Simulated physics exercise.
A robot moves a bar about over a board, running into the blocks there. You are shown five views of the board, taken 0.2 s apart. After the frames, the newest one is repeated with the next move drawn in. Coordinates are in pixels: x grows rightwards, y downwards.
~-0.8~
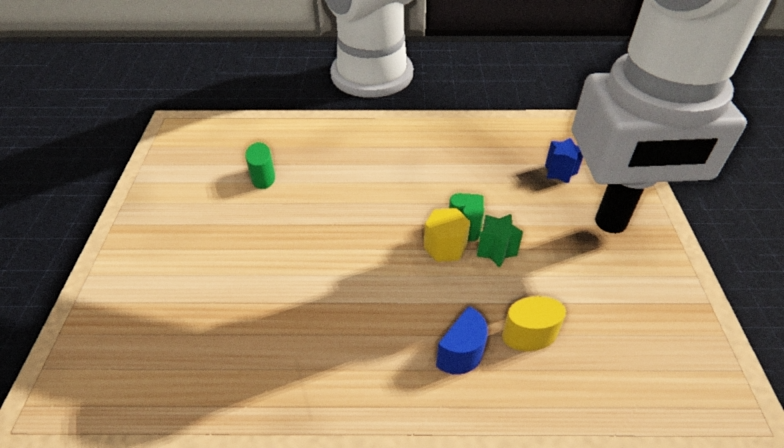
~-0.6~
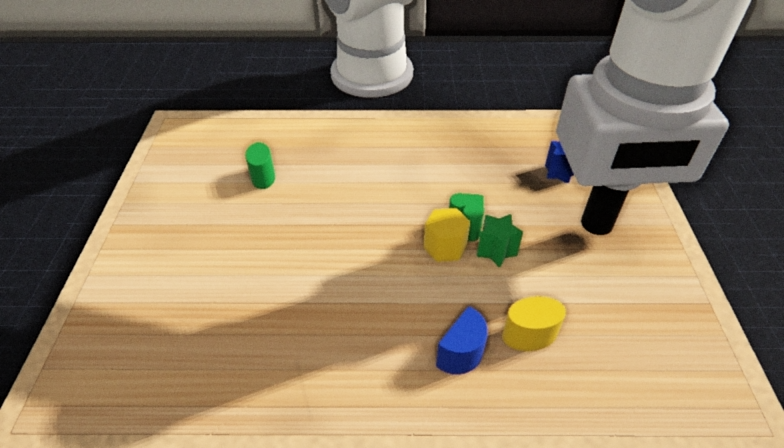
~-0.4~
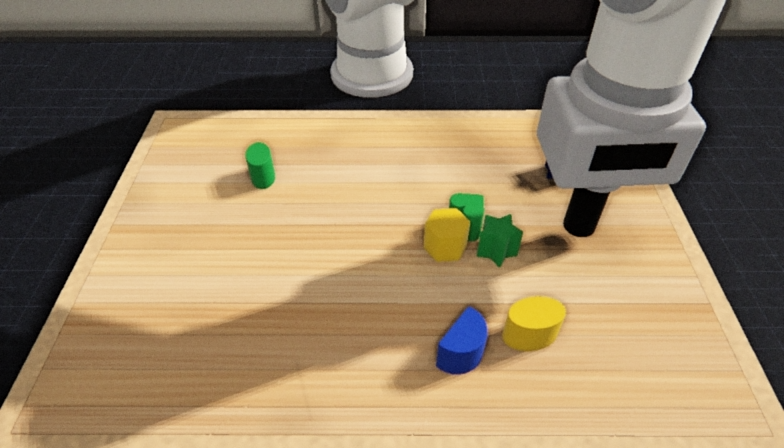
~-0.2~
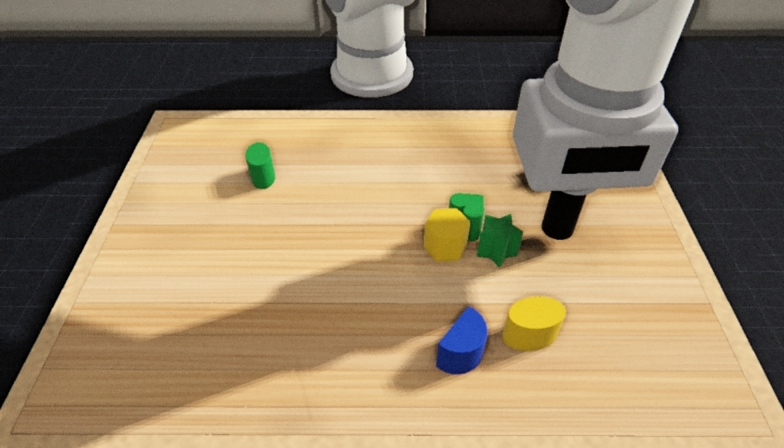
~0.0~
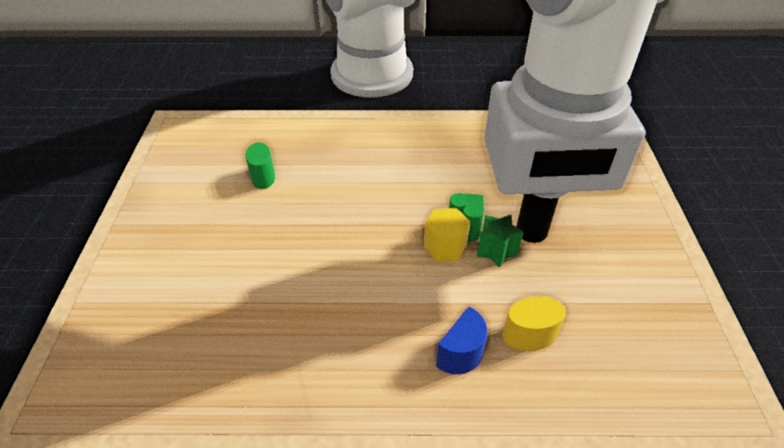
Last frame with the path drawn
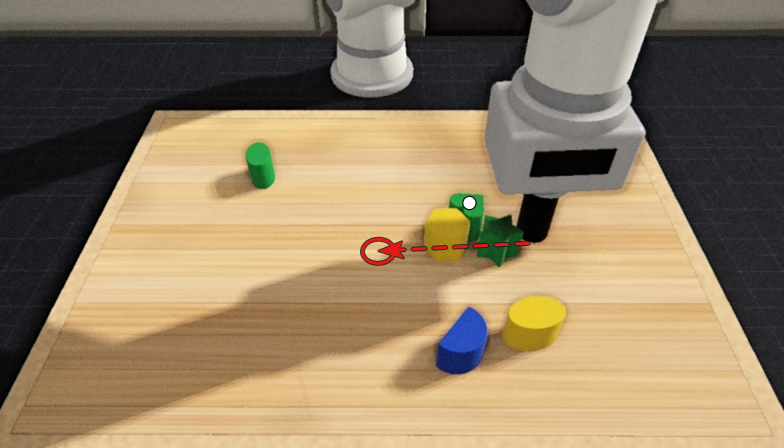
A robot arm moves its black bar left across a wooden board toward a green star block.
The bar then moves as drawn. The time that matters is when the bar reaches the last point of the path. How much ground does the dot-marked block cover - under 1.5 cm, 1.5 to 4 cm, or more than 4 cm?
By the end of the path, it will have gone between 1.5 and 4 cm.
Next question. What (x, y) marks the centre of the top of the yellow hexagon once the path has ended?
I expect it at (312, 236).
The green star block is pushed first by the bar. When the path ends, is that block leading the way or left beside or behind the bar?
My answer is that the green star block is still ahead.
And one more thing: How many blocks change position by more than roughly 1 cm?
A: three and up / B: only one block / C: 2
Answer: A.
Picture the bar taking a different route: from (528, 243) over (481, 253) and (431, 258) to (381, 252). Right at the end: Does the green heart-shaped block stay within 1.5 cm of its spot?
Going by the path, yes.
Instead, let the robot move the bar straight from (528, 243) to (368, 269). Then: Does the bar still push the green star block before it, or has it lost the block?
The bar keeps it before itself.
Path on the board, straight from (528, 243) to (378, 251); the dot is on the green heart-shaped block.
The first path, step by step. One third of the way, bar at (480, 234); yellow hexagon at (417, 226); green heart-shaped block at (462, 201), turned 25° clockwise; green star block at (455, 232).
Two thirds of the way, bar at (429, 237); yellow hexagon at (365, 231), turned 10° anticlockwise; green heart-shaped block at (450, 200), turned 70° clockwise; green star block at (403, 235).
At the end, bar at (378, 240); yellow hexagon at (312, 236), turned 15° anticlockwise; green heart-shaped block at (450, 200), turned 70° clockwise; green star block at (350, 239).
